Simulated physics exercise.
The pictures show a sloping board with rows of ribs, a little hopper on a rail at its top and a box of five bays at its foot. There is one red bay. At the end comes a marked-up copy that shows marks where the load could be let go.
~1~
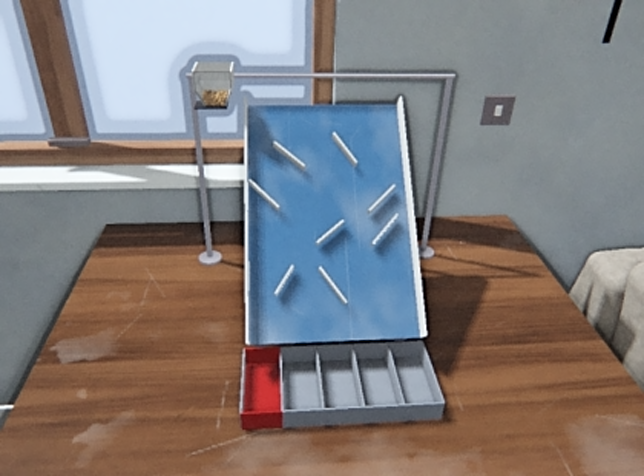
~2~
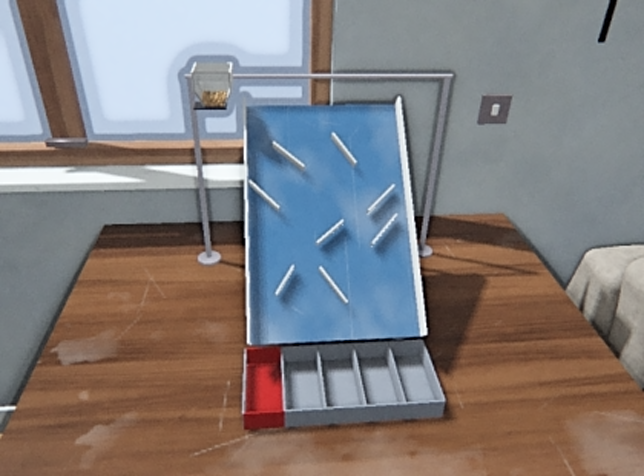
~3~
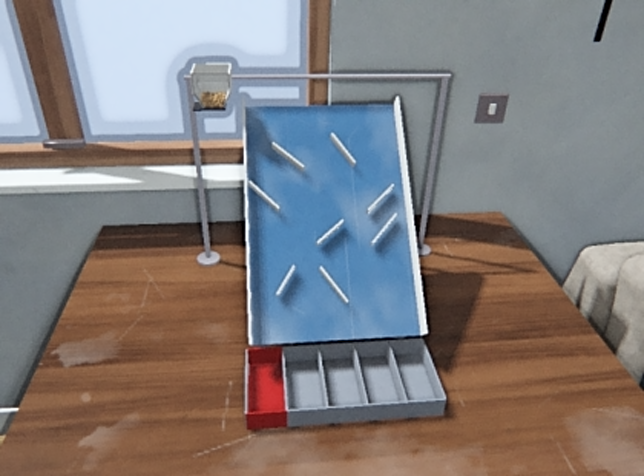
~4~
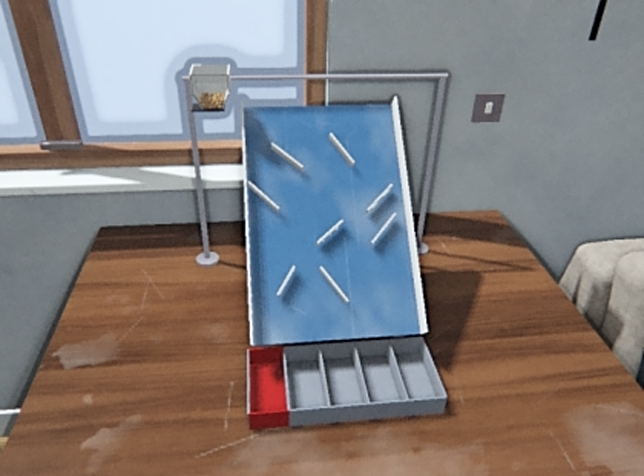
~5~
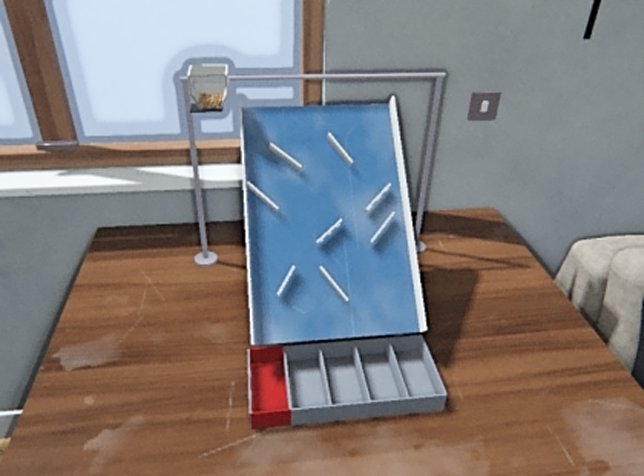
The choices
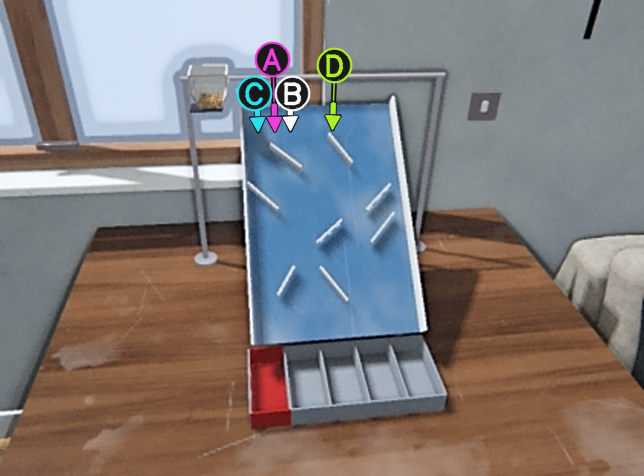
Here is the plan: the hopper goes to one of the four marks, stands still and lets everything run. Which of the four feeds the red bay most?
Mark B does it best.
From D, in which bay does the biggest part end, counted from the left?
The fourth.
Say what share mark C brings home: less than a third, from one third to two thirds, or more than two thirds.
Less than a third.
On the marked copy, mark A meets the board at (274, 126); mark B meets the board at (290, 125); mark C meets the board at (258, 126); mark D meets the board at (332, 124).
With A, a small part in the red bay, most in other bays, a small part outside the box.
With B, about a third in the red bay, about half in other bays, a small part outside the box.
With C, a small part in the red bay, most in other bays, a stray few held on the board, a small part outside the box.
With D, a small part in the red bay, most in other bays, a small part outside the box.
